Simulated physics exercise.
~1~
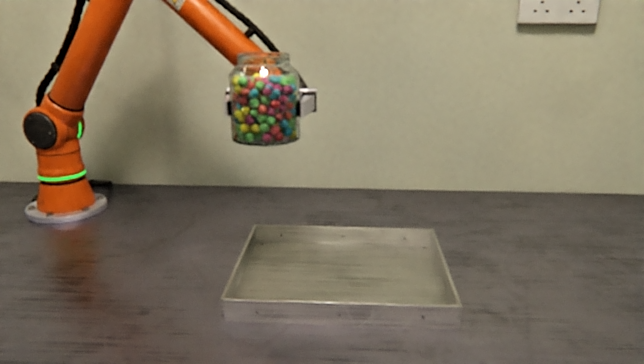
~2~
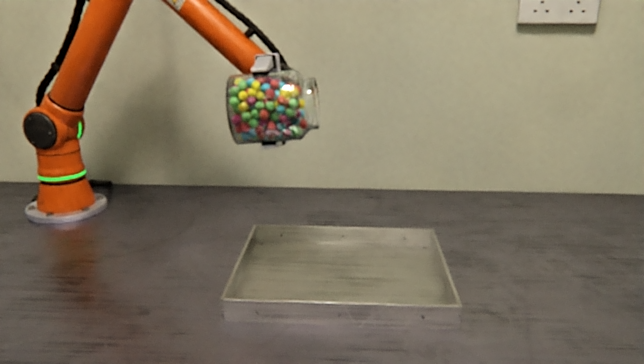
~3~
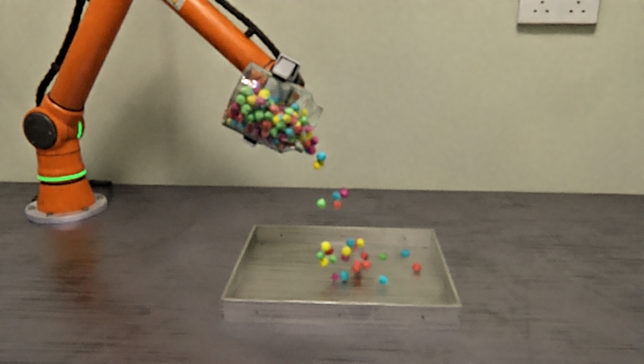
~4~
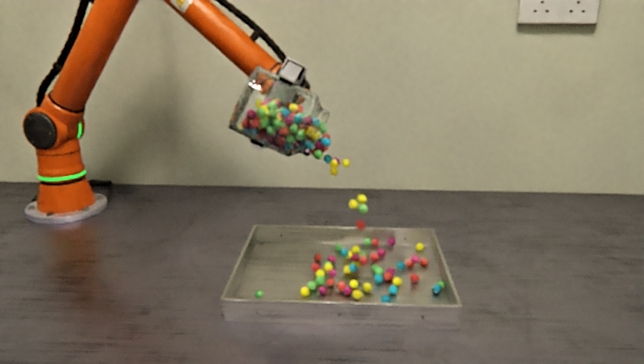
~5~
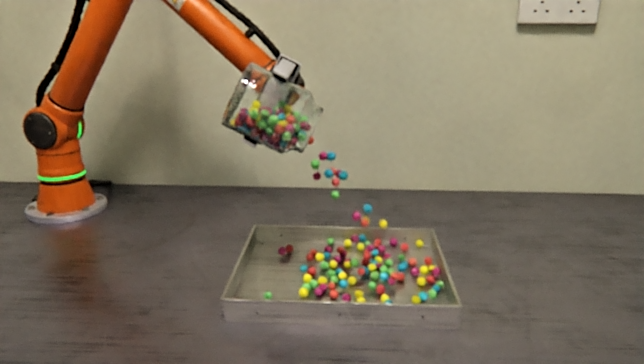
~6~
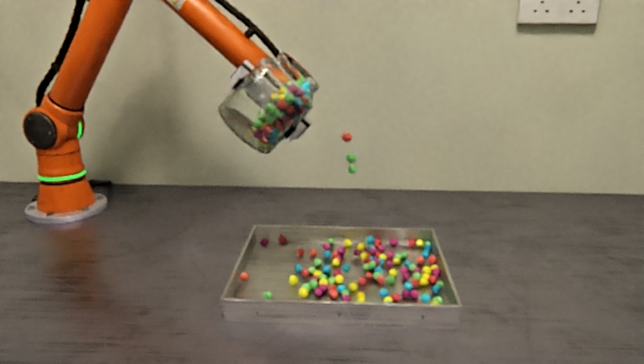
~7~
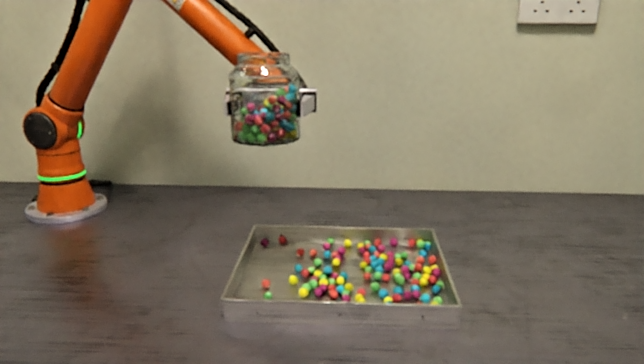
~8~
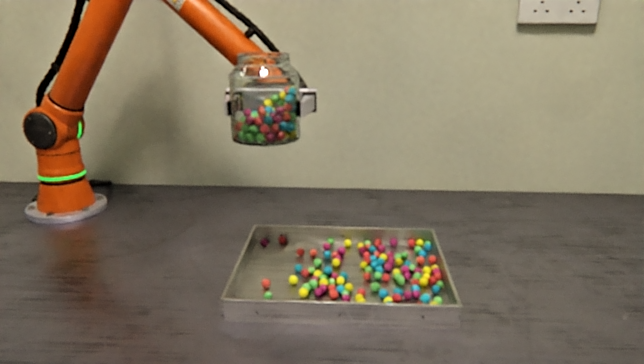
The footage shows an orange robot arm tipping a clear jar of colourful round sweets to the right, spilling many into a shallow metal tray on the table. The arm then returns the jar upright, still partly filled, while the scattered sweets rest in the tray.
